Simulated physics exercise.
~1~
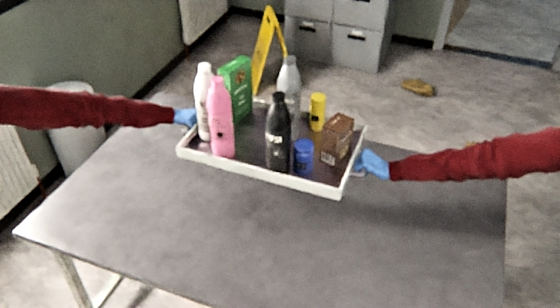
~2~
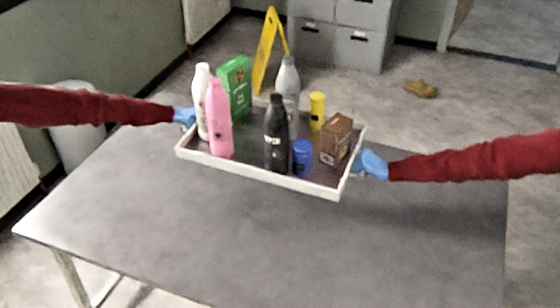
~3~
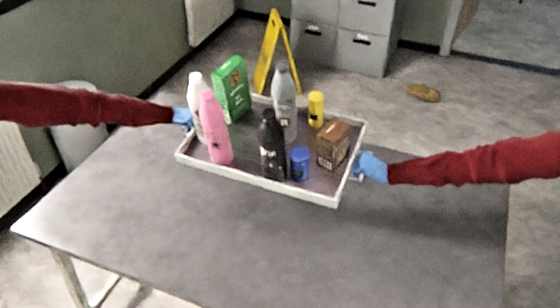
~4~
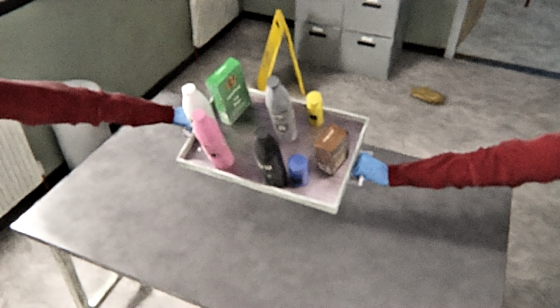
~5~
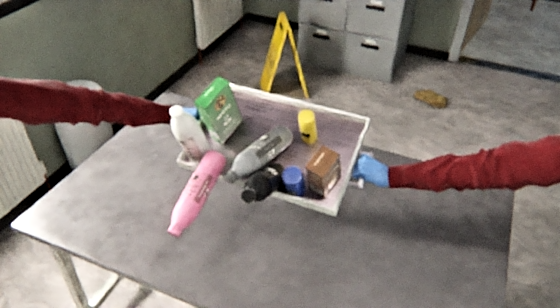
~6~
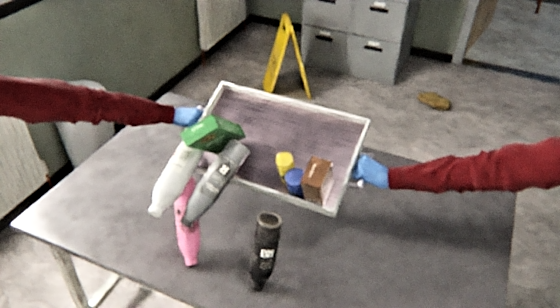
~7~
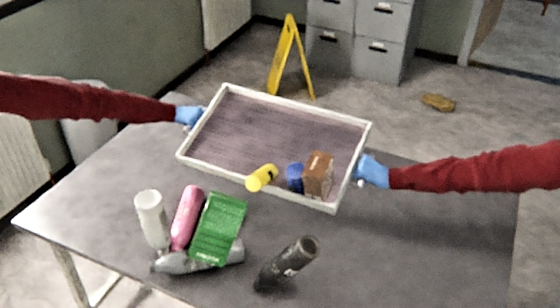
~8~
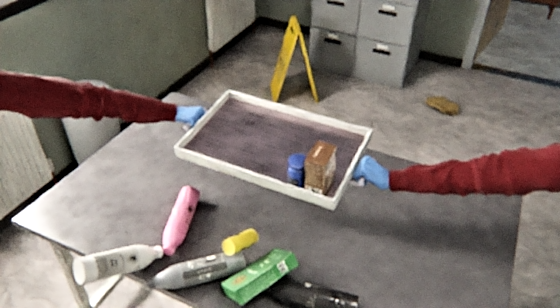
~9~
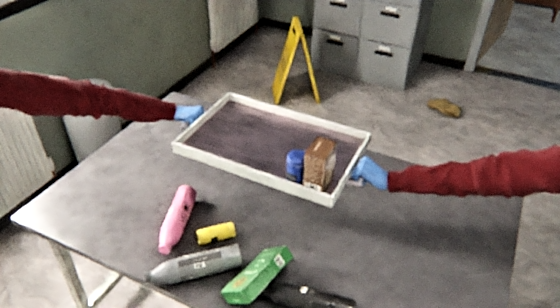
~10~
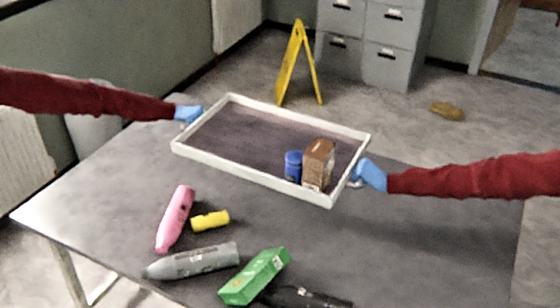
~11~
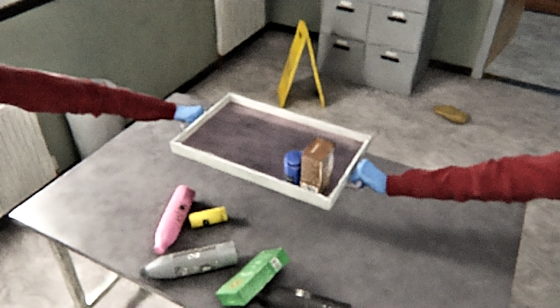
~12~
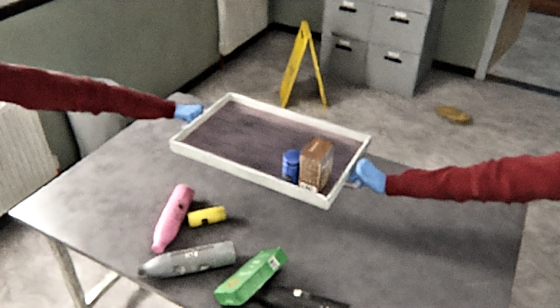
Tray held by two gloved hands tipping toward the viewer, spilling bottles, packet and shaker onto table, then levelling with jar and carton aboard.
